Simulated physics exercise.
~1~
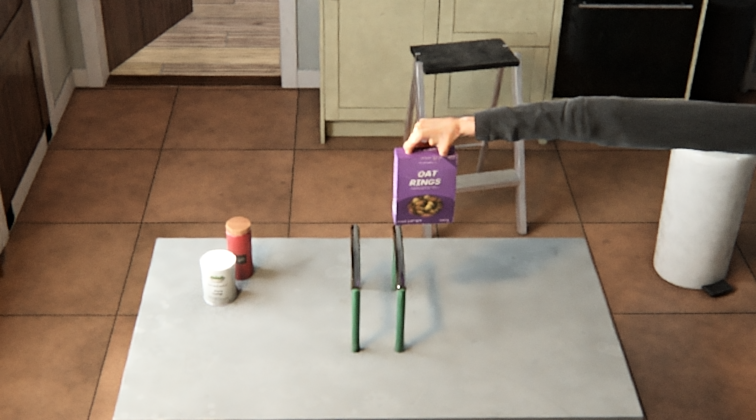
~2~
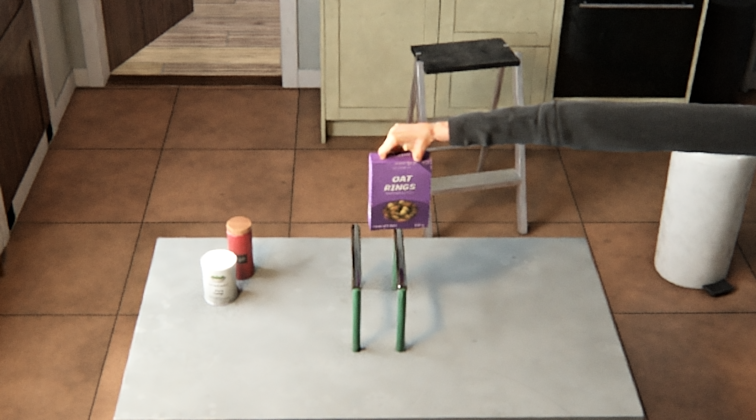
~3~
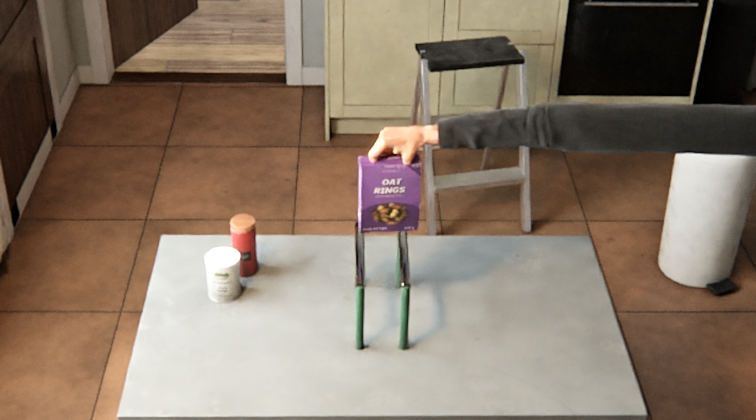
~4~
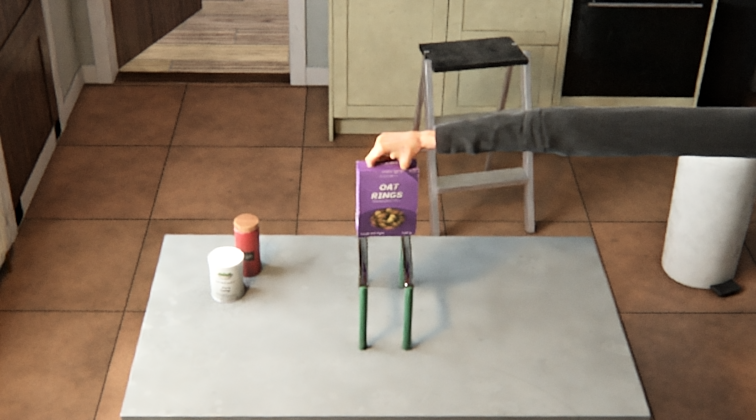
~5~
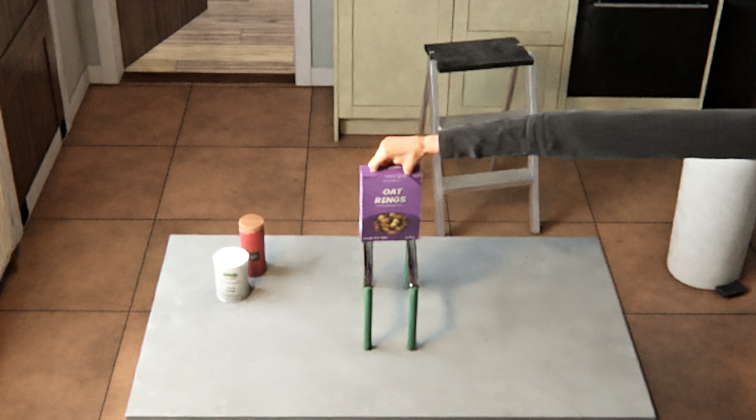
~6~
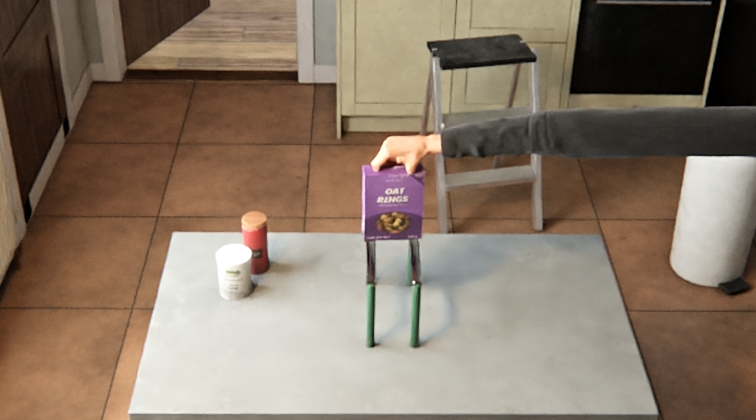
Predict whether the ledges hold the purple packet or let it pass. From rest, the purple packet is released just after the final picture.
The ledges hold it.
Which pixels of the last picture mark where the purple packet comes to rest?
Looks like it settles somewhere around (392, 217).
Then, 0.20 s later than the last frame, purple packet moved a little near (392, 217).
Then, 0.30 s later than the last frame, as before.
When it is over, moved from the start, purple packet; the other 2 as before. End places, in pixels of the last picture, purple packet near (392, 217). The packet is caught.
